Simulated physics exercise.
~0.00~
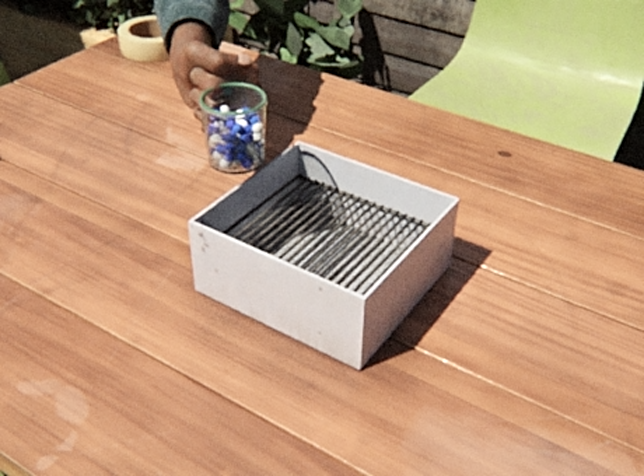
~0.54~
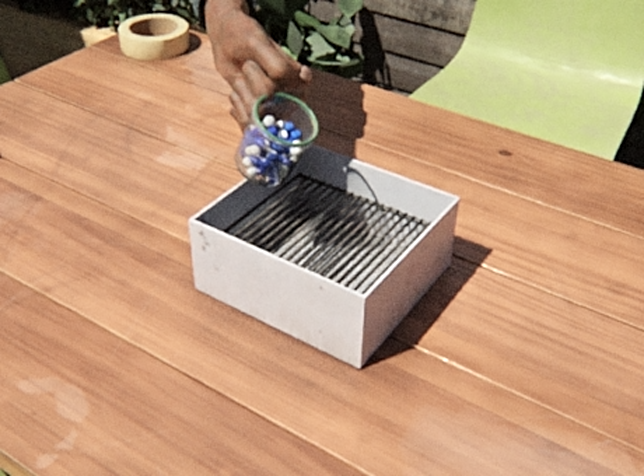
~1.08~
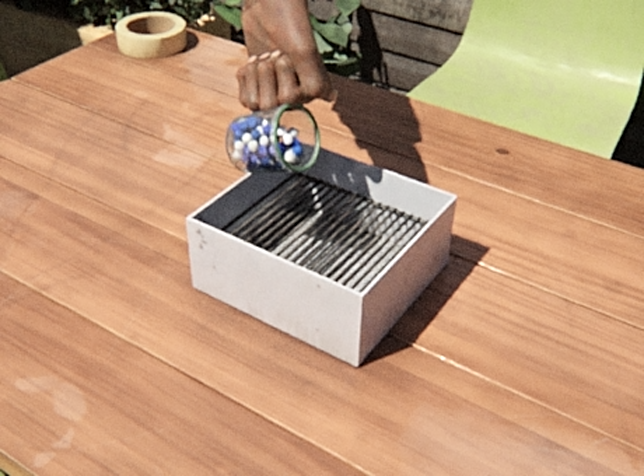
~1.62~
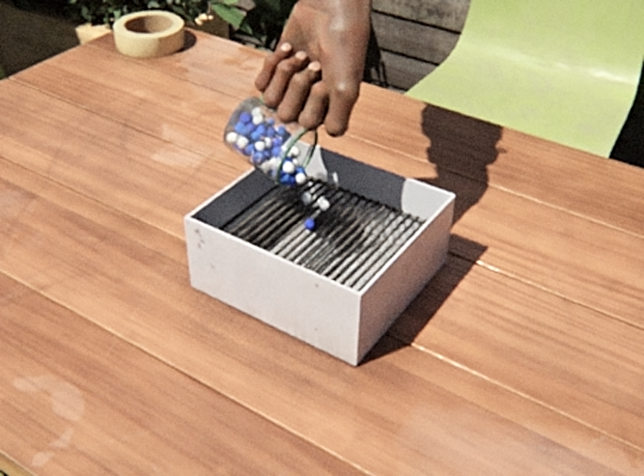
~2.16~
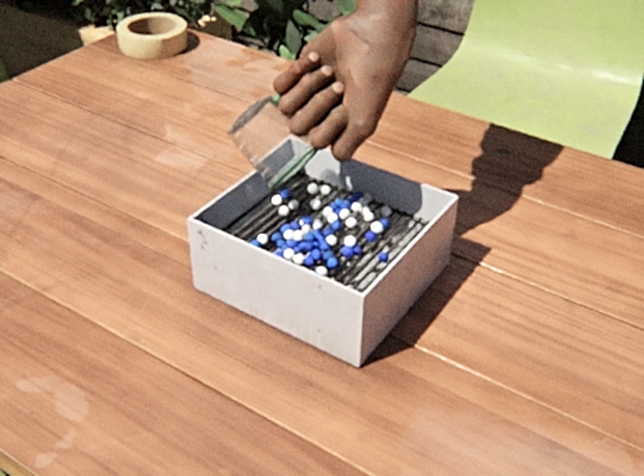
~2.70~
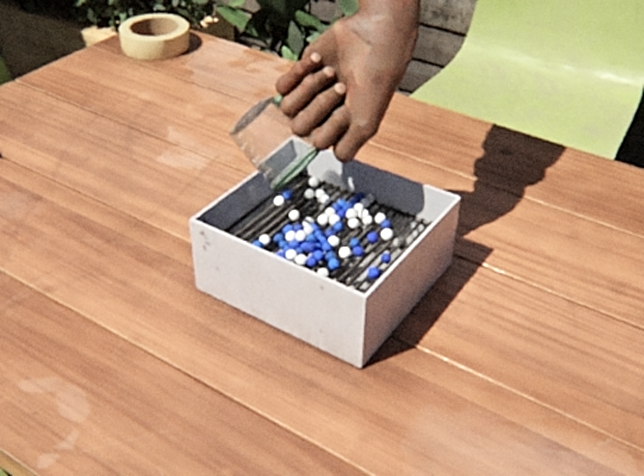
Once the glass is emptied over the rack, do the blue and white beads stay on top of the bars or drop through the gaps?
Both the blue and the white beads stay on top of the bars, and none of them drop through the gaps.
